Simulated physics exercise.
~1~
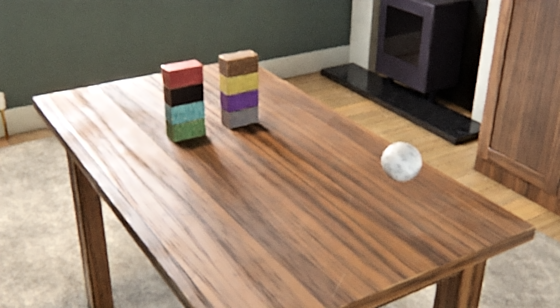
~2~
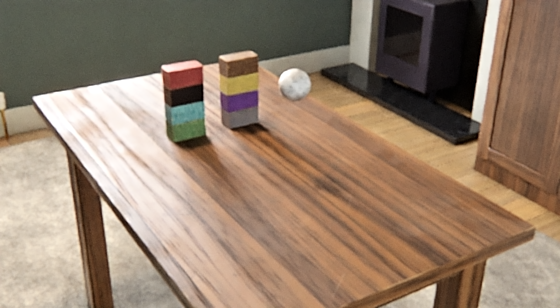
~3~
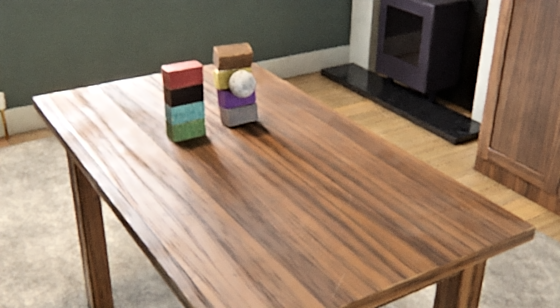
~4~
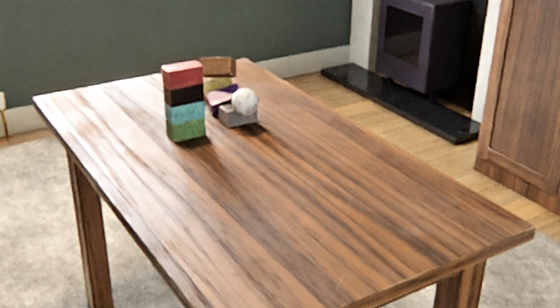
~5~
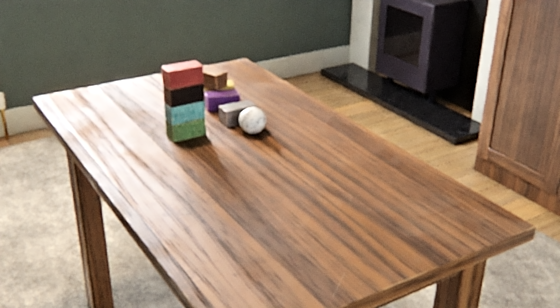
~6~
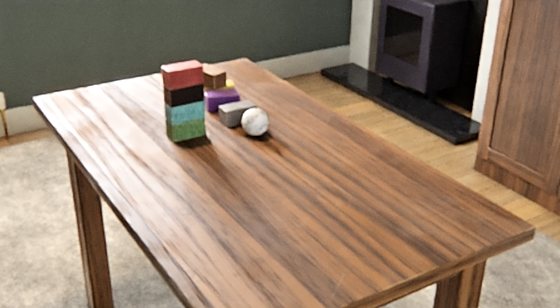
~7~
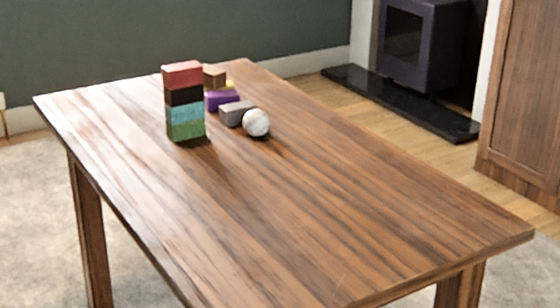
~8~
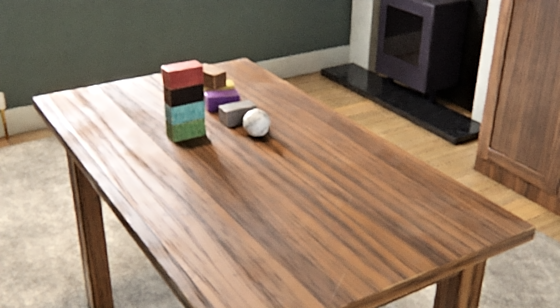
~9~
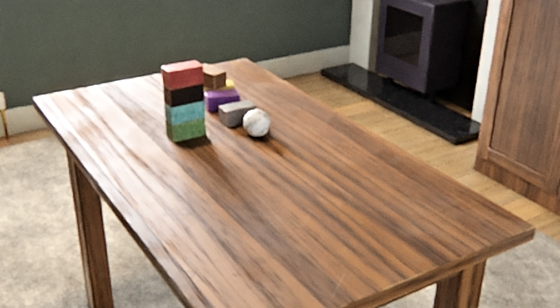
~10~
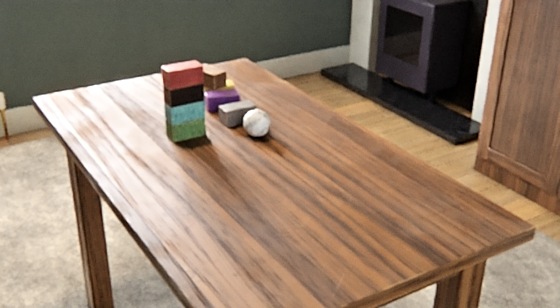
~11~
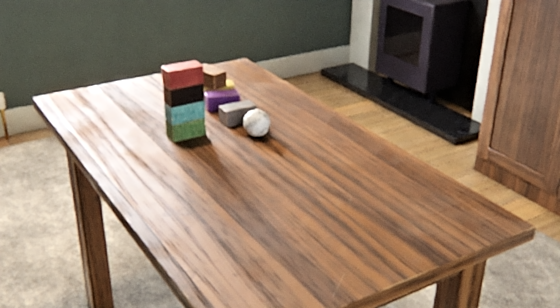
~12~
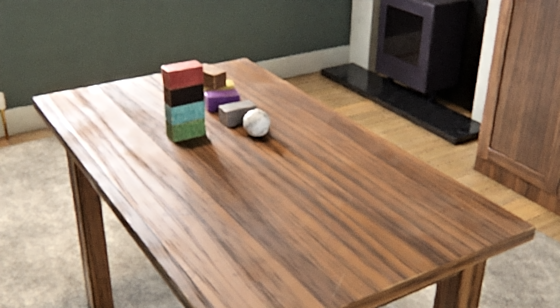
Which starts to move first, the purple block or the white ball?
The white ball moves first, crossing leftward over the table while the purple block is still in its stack. The purple block only shifts and tips after the ball has reached the stack.
